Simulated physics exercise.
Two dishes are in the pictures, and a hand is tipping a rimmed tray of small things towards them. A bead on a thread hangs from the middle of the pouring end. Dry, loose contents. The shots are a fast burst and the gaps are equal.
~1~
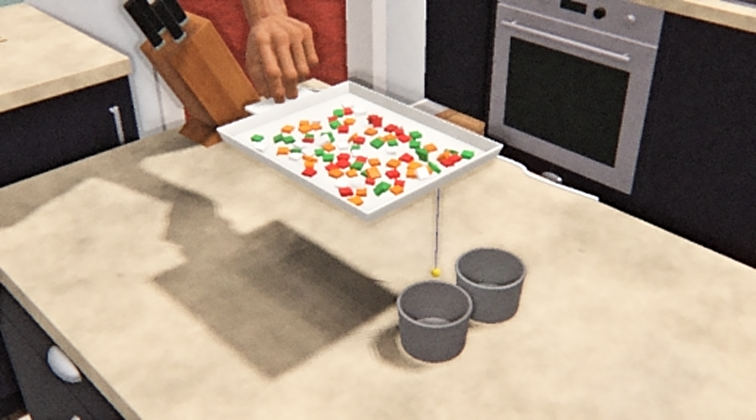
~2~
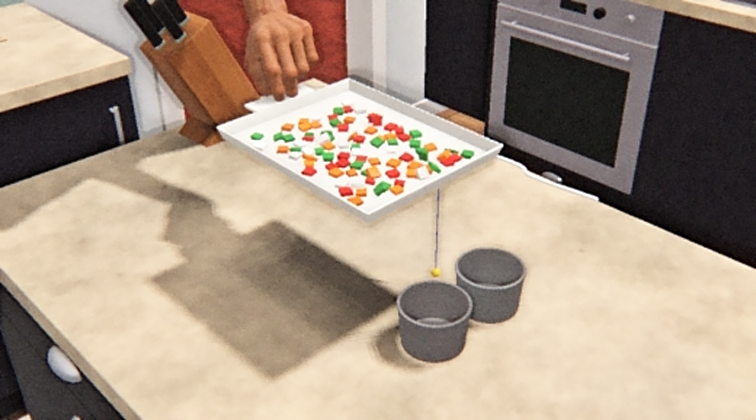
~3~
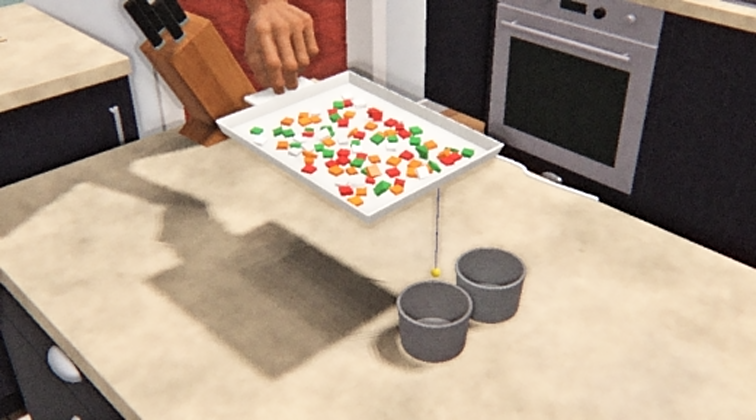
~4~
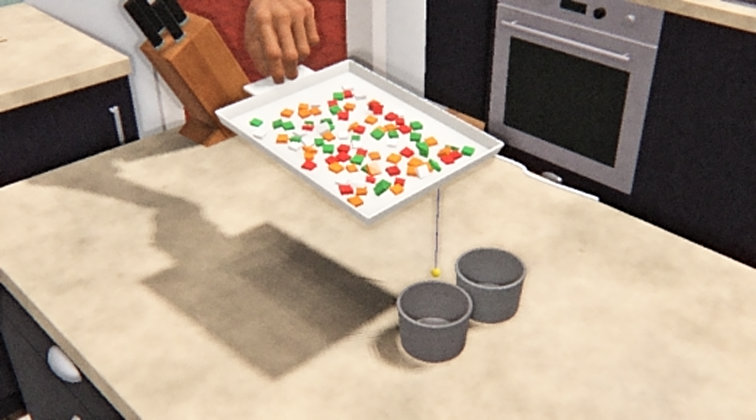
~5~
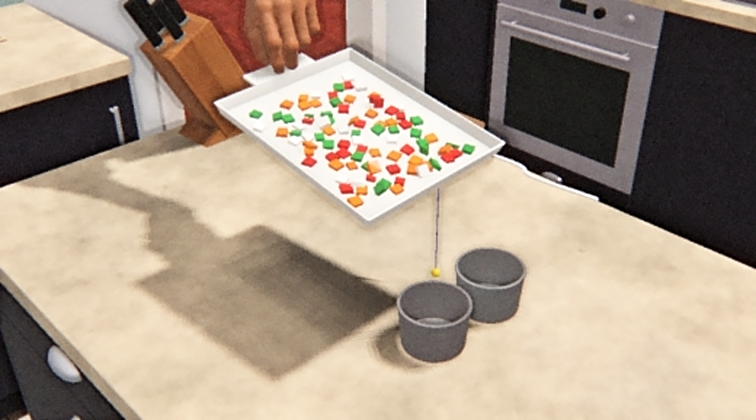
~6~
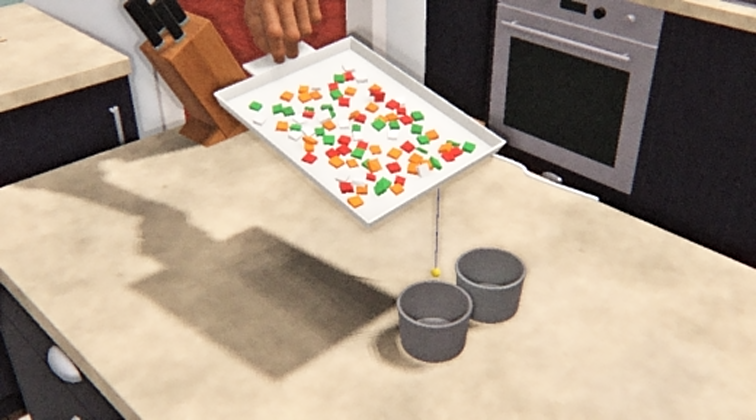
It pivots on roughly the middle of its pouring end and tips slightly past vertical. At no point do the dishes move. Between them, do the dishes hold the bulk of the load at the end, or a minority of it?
They hold a minority.
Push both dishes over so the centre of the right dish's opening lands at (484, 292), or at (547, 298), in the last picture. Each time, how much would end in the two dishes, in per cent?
About 40 per cent, then about 0 per cent.
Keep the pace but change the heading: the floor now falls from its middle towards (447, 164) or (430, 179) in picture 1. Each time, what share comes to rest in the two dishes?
Near 60 % and 50 %.
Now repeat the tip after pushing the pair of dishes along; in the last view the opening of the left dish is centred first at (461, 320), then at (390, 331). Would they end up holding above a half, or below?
So that's a lesser portion the first time round, a greater portion the second.
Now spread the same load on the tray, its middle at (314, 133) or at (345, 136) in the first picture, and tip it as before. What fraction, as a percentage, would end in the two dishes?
First try 20 %, second try 20 %.
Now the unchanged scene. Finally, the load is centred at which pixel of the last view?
Resting centre, last frame: Roughly (399, 365).
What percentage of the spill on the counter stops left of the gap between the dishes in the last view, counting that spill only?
Around 90 %.
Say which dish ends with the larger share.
More ends in the left-hand dish.
Soon after the last picture, tray tipped steeply; nearly all on the tray; a stray few in the air.
A little later, tray tipped right over; about two thirds on the tray; a stray few in the left dish; a small part outside both; about a quarter in the air.
Later still, tray tipped past a quarter turn; about a quarter in the left dish; most outside both.
At rest, tray tipped past a quarter turn; about a quarter in the left dish; none in the right dish; most outside both.
